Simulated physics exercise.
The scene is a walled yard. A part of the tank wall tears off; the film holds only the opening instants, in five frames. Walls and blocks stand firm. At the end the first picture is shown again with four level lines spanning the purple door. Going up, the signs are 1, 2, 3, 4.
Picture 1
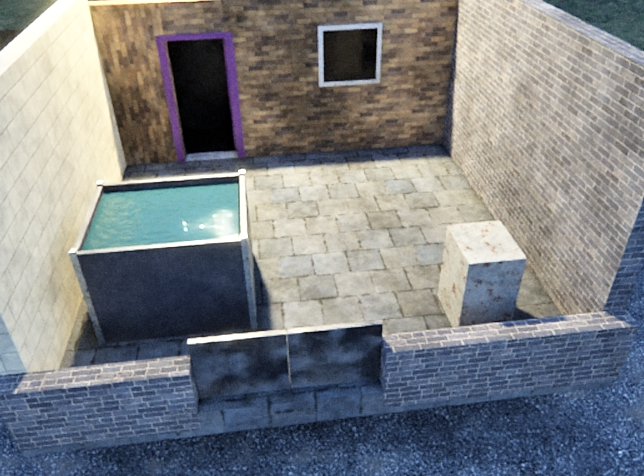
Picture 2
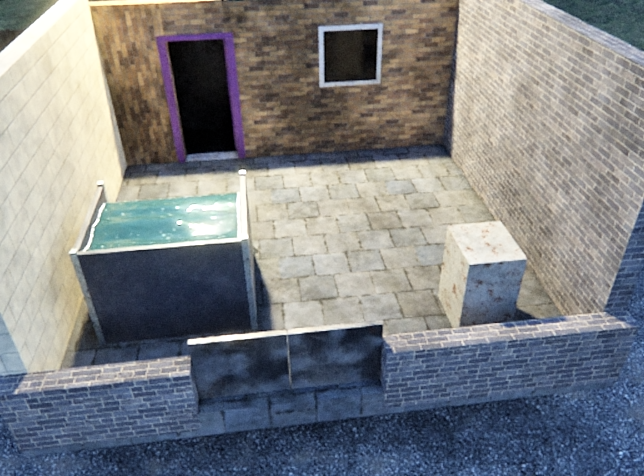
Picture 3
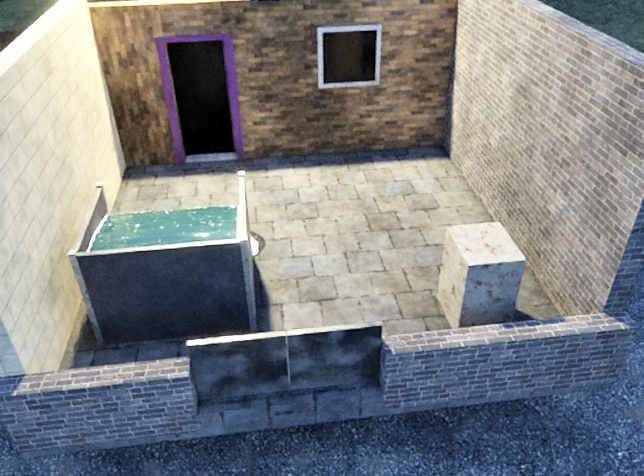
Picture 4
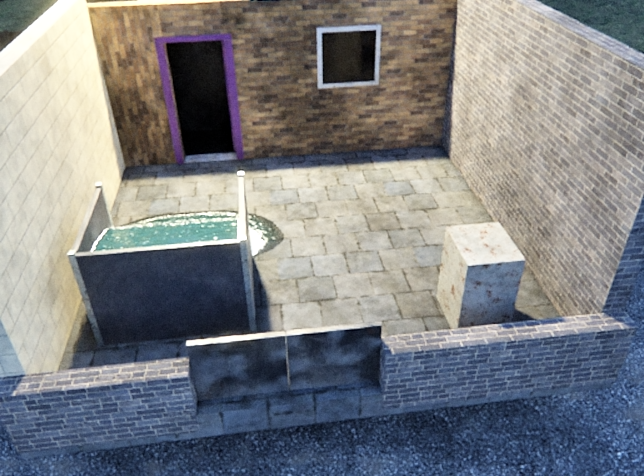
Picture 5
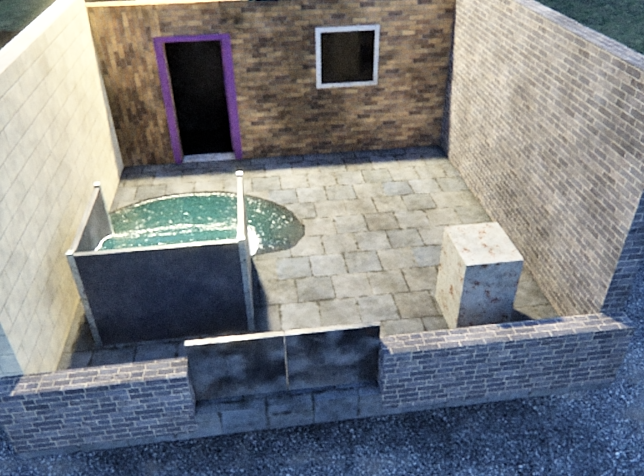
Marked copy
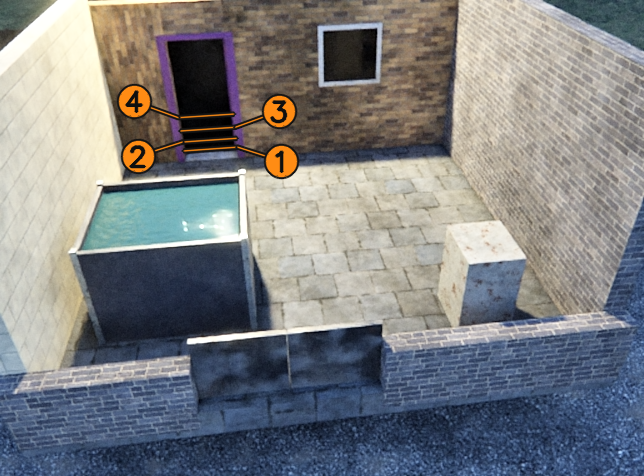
To begin with, water lies still in a dark-sided tank at the left of a walled yard with a purple doorway and a shut gate. The water level then drops inside the tank, and water emerges beyond it, spreading over the paving in a widening, rounded pool toward the back and right.
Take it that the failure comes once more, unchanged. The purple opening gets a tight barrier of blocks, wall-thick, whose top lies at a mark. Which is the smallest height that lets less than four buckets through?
Take 3.
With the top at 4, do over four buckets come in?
No.
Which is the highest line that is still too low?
That is line 2.
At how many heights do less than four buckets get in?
Two of the four.
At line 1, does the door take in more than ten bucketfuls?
Yes, clearly.
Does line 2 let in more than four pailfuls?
Yes, it does.
On the marked copy, 1 at (210, 149); 2 at (209, 140); 3 at (208, 129); 4 at (206, 115); from the bottom up 1, 2, 3, 4.
Choosing 1, dozens of bucketfuls pour in.
Choosing 2, about 12 bucketfuls get in.
Choosing 3, a splash gets over, under a bucket.
Choosing 4, nothing gets over.
